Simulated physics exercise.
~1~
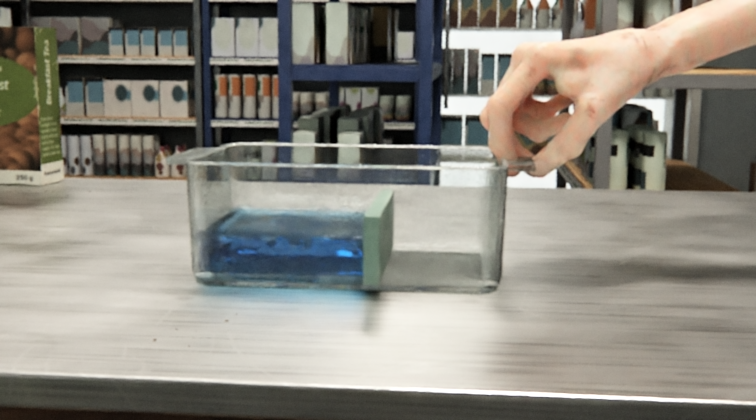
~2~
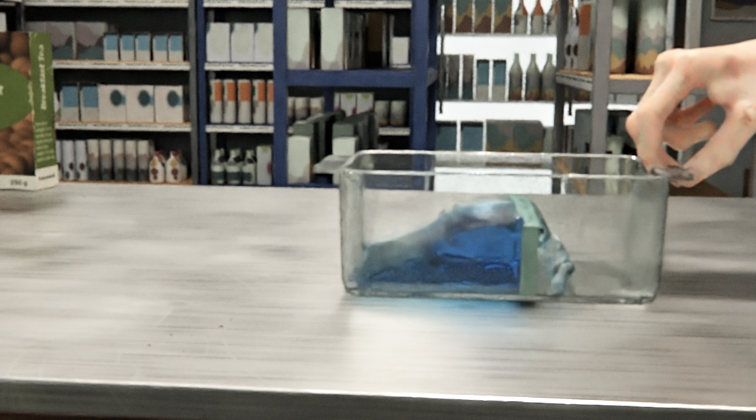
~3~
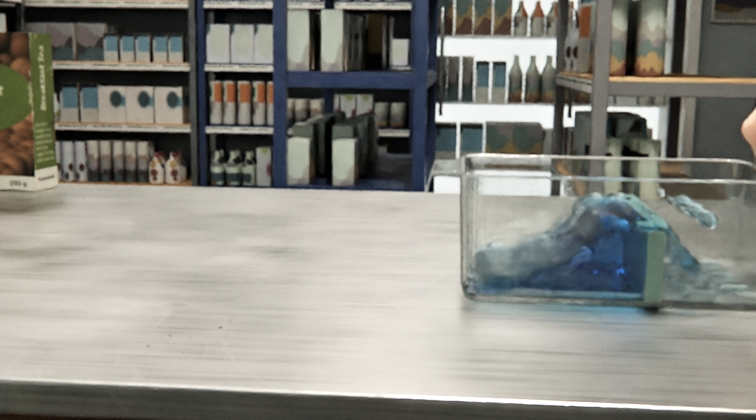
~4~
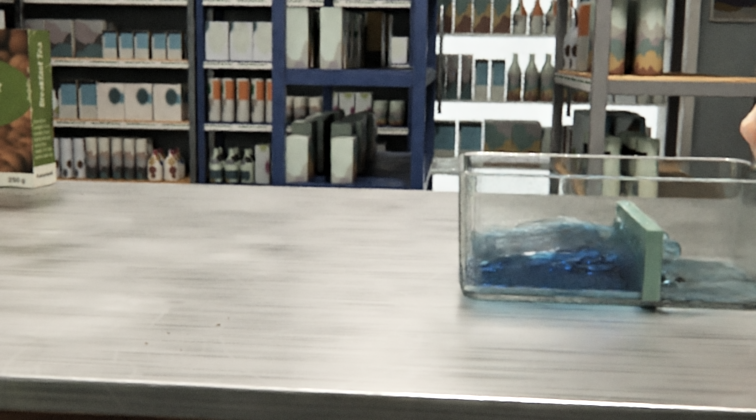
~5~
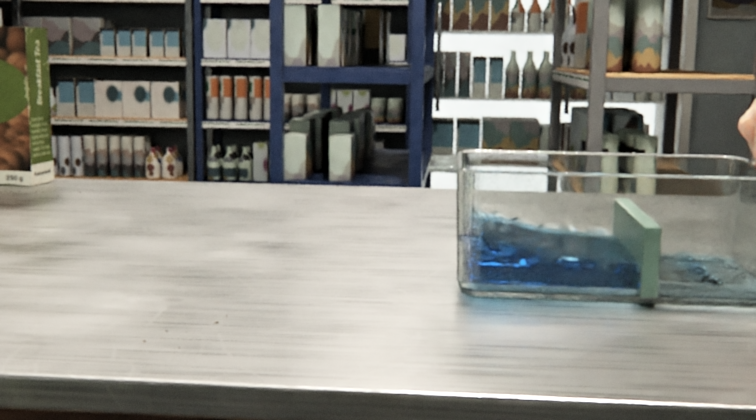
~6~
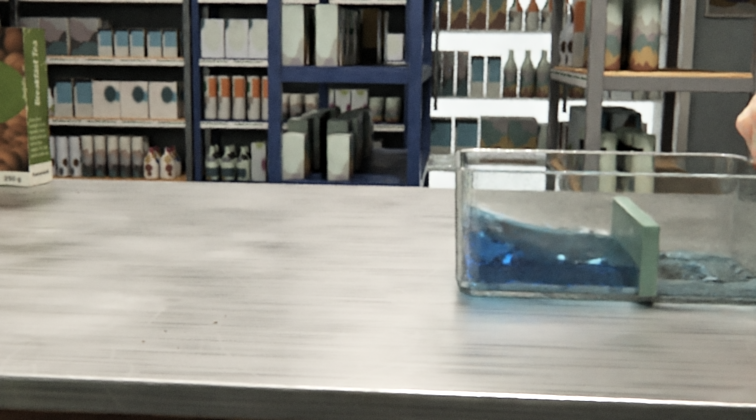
In a shop, a slightly swaying view from the front shows a pale, streaked countertop before shelves of boxes and bottles. A green and brown box stands at the left, and a clear container holds blue water left of an upright green divider, with its right part empty. A hand at the container's right end slides it rightward, and the water surges up against the divider and spills over. As the container reaches the right edge of view, more splashes across. It then stays put while the water sloshes back leftward, leaving a little in the right part.
